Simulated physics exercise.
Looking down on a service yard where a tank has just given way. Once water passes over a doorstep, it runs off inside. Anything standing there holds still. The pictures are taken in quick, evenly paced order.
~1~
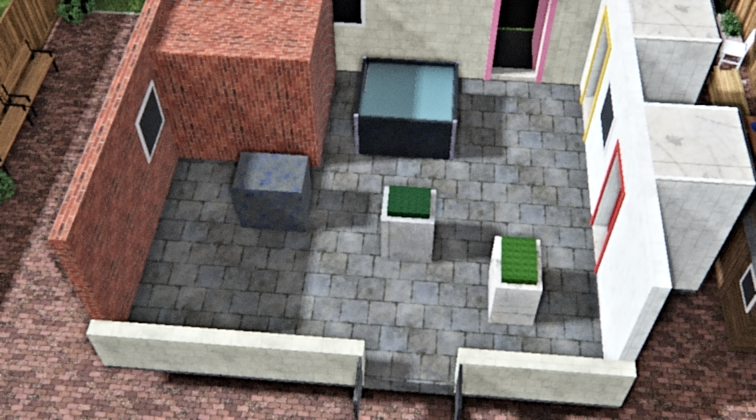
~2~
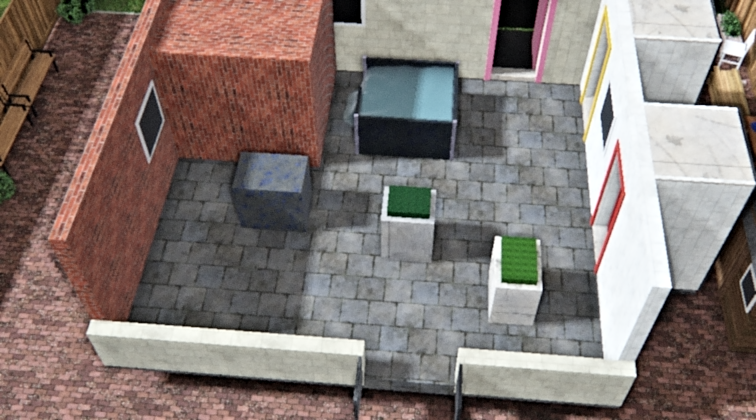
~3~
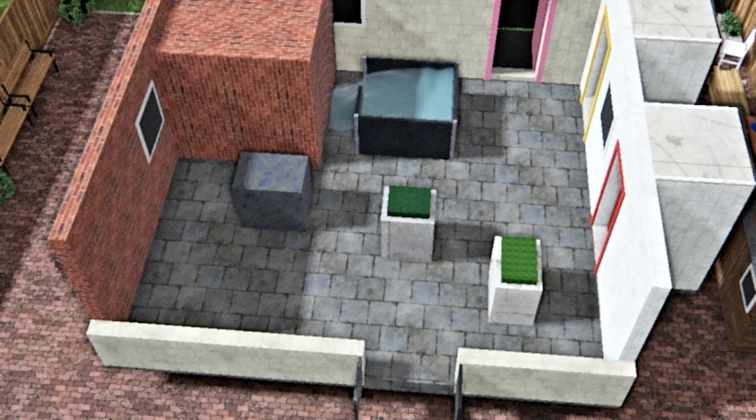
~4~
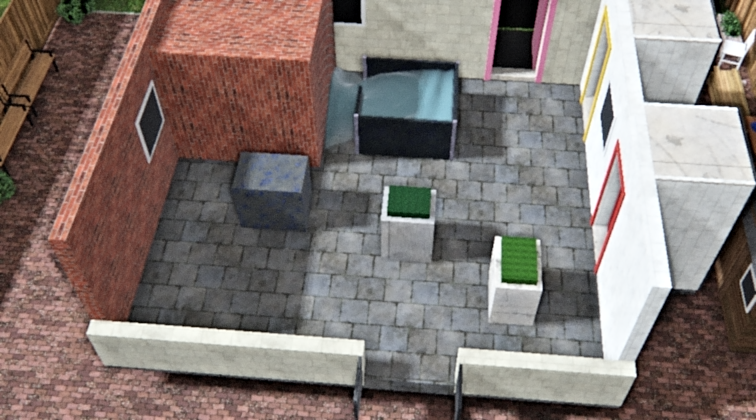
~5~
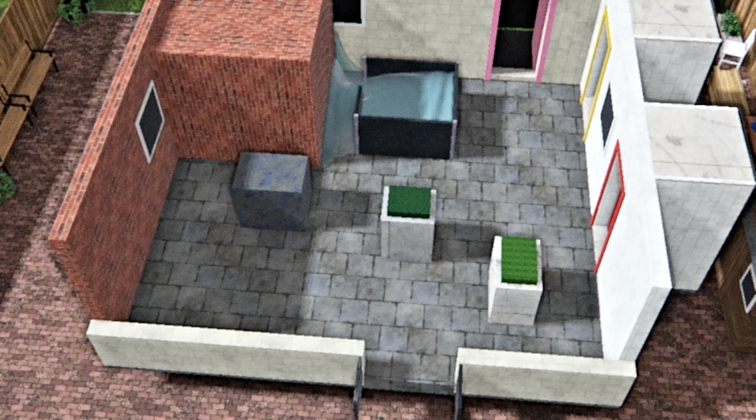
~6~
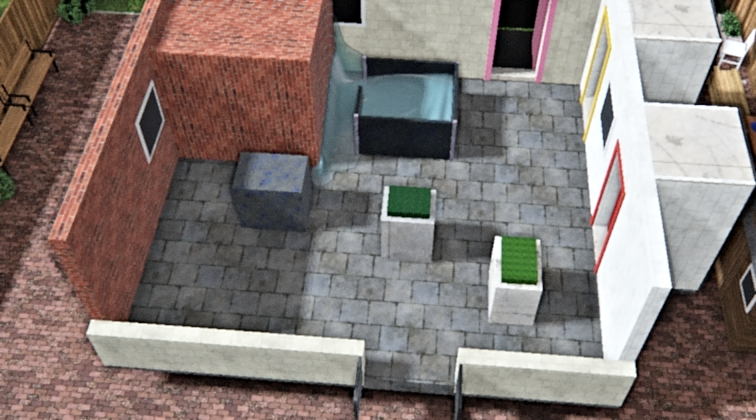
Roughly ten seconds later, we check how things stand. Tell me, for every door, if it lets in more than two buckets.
Here it is: The pink door keeps it to two or fewer; the yellow door keeps it to two or fewer; the red door keeps it to two or fewer.
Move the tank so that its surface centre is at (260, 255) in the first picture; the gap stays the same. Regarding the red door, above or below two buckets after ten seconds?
Result, one by one - red: Above the limit.
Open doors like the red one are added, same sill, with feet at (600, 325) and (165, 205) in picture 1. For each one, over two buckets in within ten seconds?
Lab note, doors in listed order: Over the limit, under the limit.
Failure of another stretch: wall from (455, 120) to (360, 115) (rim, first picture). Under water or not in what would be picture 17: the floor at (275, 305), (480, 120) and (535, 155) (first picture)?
Taking each in turn, they come out watered, kept dry, kept dry.
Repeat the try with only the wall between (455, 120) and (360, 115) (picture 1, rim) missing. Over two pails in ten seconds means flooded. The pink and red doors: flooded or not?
Well, the pink one comes up short, and the red one crosses the threshold too.
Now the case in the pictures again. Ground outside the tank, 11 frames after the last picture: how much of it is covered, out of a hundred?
Share estimate: About 35 per cent.
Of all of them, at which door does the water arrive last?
That would be the one in red.
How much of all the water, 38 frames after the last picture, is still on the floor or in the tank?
The share not yet gone is roughly 92 percent.
A moment on, water covers 20 % of the floor; the pink door not reached, the yellow door not reached, the red door not reached.
Next, water covers 35 % of the floor; the pink door wet at the sill, nothing in, the yellow door wet at the sill, nothing in, the red door not reached.
Then, water covers 50 % of the floor; the pink door under two buckets in, the yellow door under two buckets in, the red door wet at the sill, nothing in.
Later, water covers 80 % of the floor; the pink door under two buckets in, the yellow door under two buckets in, the red door wet at the sill, nothing in.
In the end, water covers 95 % of the floor; the pink door under two buckets in, the yellow door under two buckets in, the red door wet at the sill, nothing in.
